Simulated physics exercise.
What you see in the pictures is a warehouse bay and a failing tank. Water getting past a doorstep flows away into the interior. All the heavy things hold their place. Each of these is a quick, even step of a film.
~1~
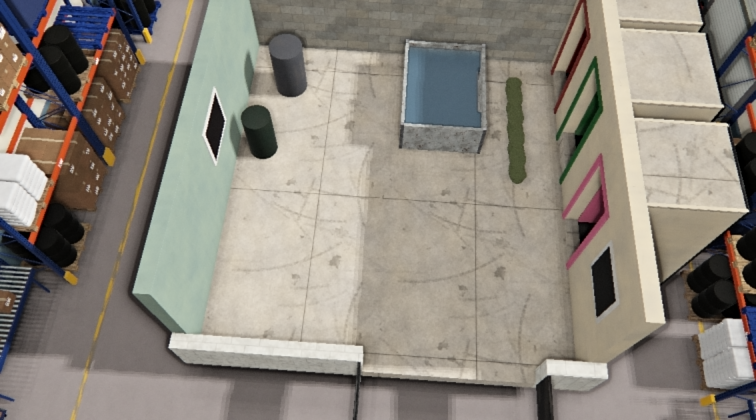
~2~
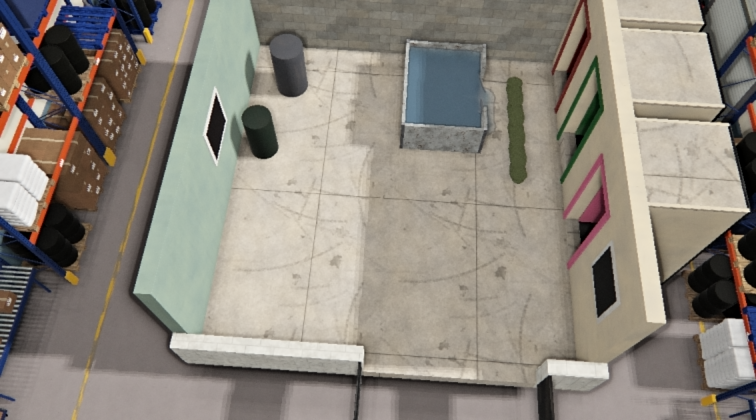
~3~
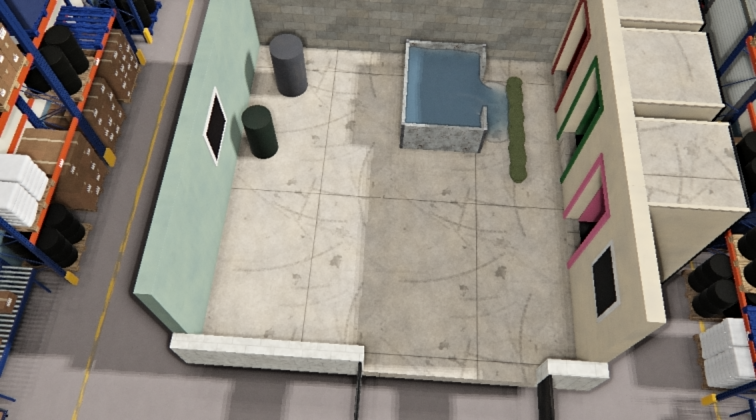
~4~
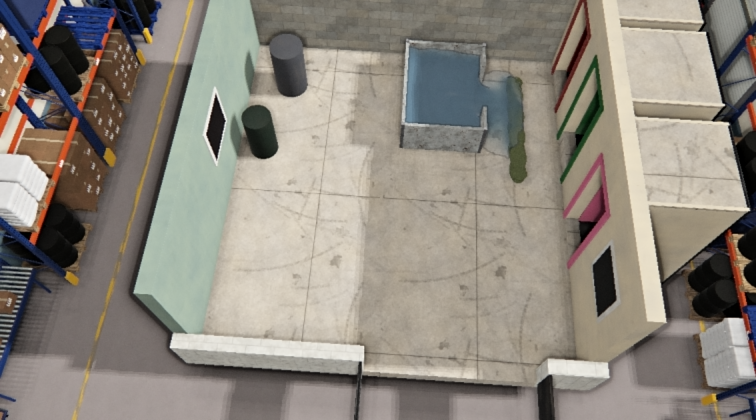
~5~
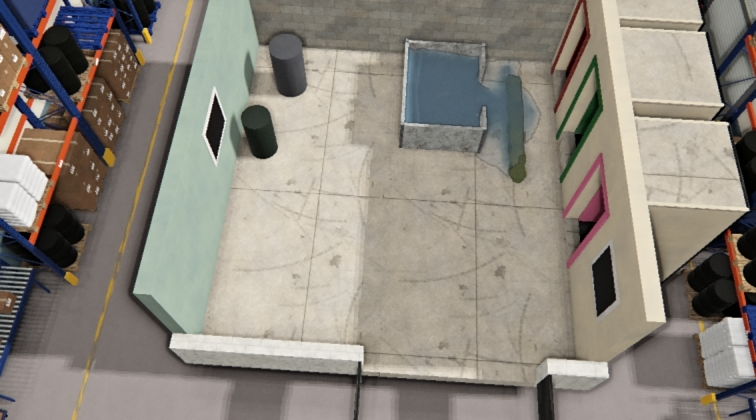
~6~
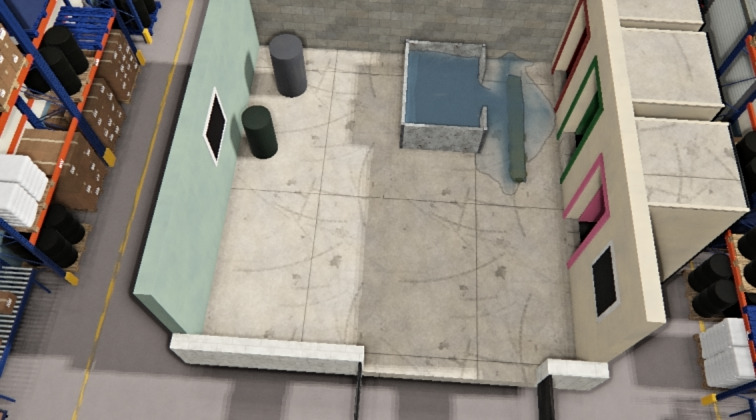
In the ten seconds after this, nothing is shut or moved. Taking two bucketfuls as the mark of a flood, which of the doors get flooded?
The red door gets flooded, the pink door stays below the mark, the green door stays below the mark.
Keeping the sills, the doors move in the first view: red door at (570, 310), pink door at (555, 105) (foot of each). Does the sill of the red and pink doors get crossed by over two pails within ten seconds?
I'd expect the red door remains short of it, and the pink door crosses the line too.
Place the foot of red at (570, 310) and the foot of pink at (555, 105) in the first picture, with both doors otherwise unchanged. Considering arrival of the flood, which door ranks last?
Answer: The door marked red.
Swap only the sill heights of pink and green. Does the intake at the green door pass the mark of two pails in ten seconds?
Green door exceeds the limit.
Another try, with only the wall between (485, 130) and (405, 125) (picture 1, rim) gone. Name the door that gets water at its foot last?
Go with the red door.
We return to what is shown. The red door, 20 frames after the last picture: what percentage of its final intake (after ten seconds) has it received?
Around 95 in a hundred.
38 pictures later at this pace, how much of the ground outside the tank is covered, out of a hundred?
That should be about 60 %.
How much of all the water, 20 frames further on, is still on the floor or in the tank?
Estimate: Close to 96 %.
A moment on, water covers 20 % of the floor; the red door under two buckets in, the pink door not reached, the green door wet at the sill, nothing in.
Next, water covers 35 % of the floor; the red door over two buckets in, the pink door wet at the sill, nothing in, the green door wet at the sill, nothing in.
Then, water covers 50 % of the floor; the red door over two buckets in, the pink door wet at the sill, nothing in, the green door wet at the sill, nothing in.
Later, water covers 60 % of the floor; the red door over two buckets in, the pink door wet at the sill, nothing in, the green door wet at the sill, nothing in.
In the end, water covers 85 % of the floor; the red door over two buckets in, the pink door under two buckets in, the green door wet at the sill, nothing in.
